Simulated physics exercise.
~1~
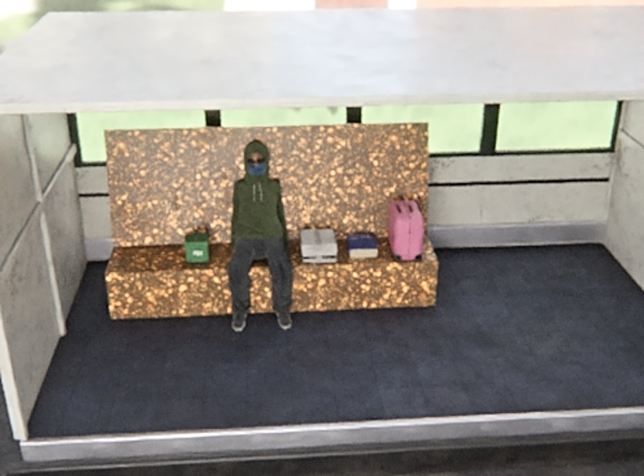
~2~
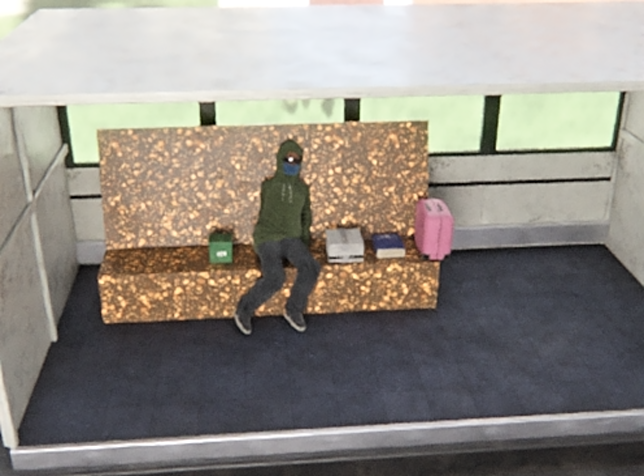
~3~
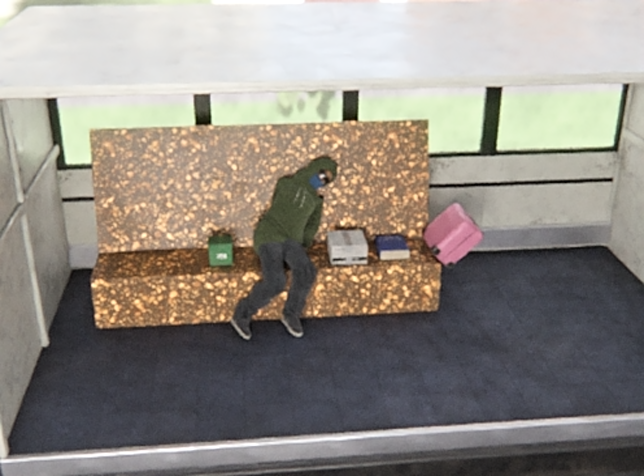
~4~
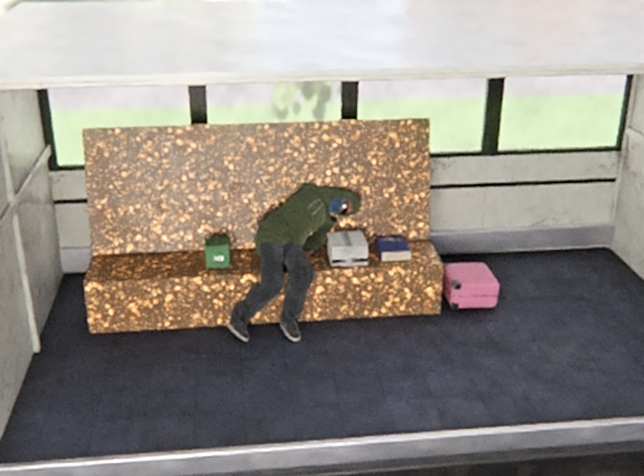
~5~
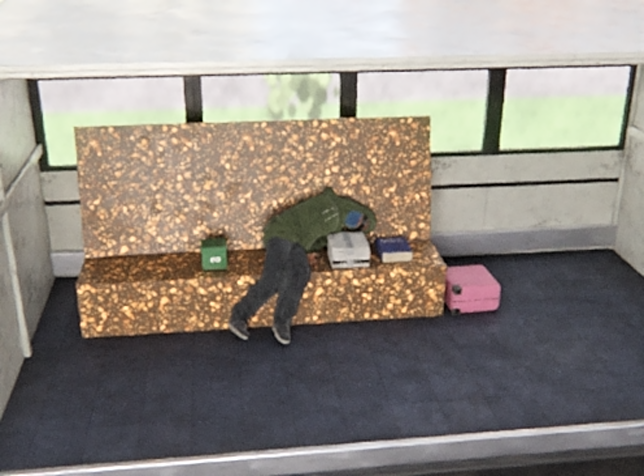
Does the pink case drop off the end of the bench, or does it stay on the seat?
The pink case drops off. It tips over the right end of the bench and ends up lying on its side on the floor.
